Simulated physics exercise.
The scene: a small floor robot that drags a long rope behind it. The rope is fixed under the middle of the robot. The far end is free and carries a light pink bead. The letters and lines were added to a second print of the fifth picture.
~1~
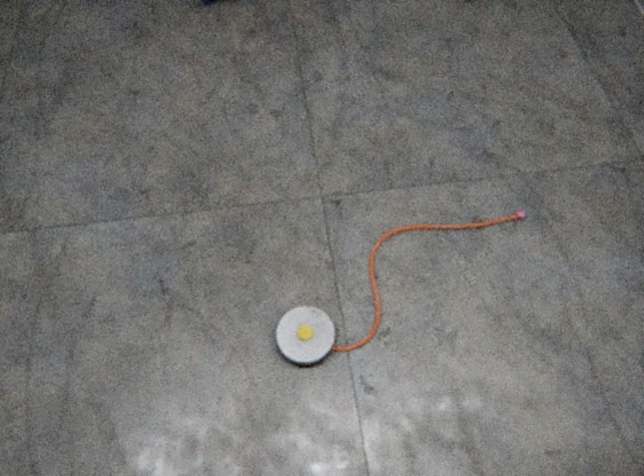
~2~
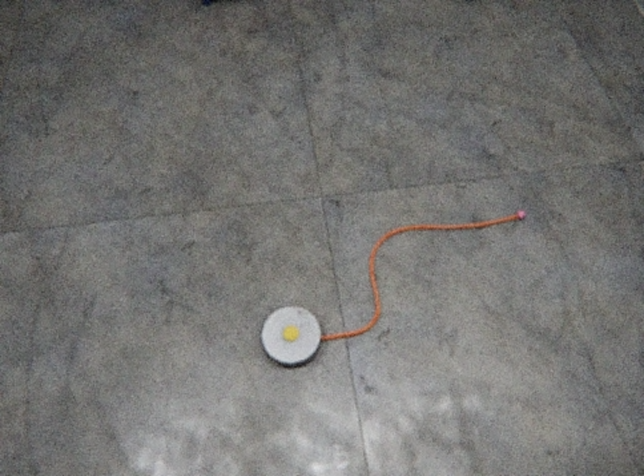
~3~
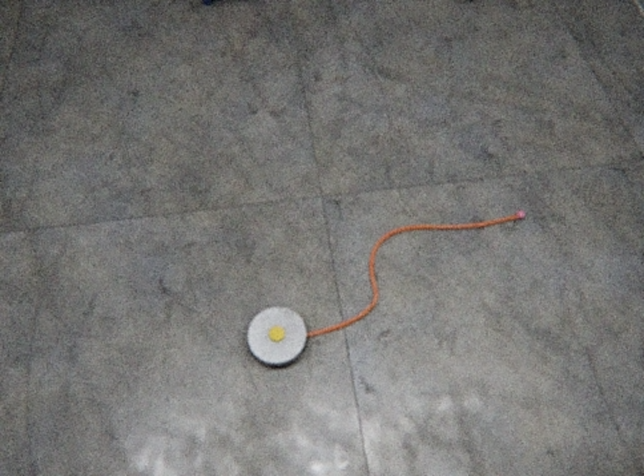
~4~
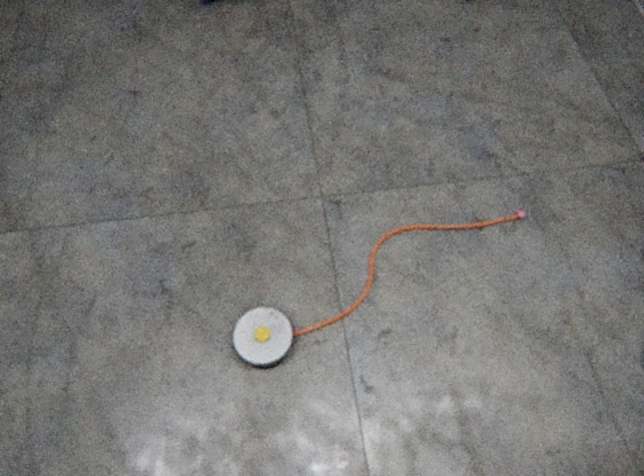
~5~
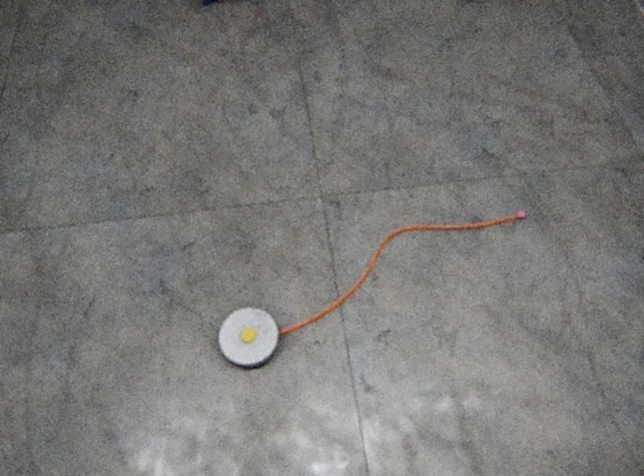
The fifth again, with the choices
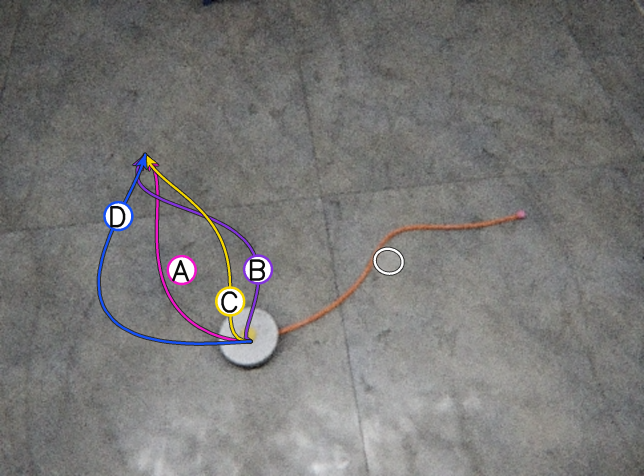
In the video, a round, pale robot with a yellow center moves slowly left across a gray tiled floor, drawing the near part of its curved orange rope straighter while the pink-beaded far end stays in place.
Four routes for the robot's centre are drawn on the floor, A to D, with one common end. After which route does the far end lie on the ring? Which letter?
The robot should drive D.
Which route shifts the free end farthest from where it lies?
D.
On the copy, A from (251, 341) via (158, 259) to (147, 157); B from (251, 341) via (221, 223) to (144, 156); C from (251, 341) via (216, 230) to (145, 155); D from (251, 341) via (100, 294) to (145, 155); the ring at (389, 261).
On D. First, robot (117, 323), middle of the rope (296, 295), free end (442, 239).
Then, robot (113, 217), middle of the rope (250, 286), free end (406, 254).
Finally, robot (143, 149), middle of the rope (234, 248), free end (387, 260); the free end is on the ring.
By contrast, A leaves the free end at (413, 245); B leaves the free end at (421, 225); C leaves the free end at (425, 227).
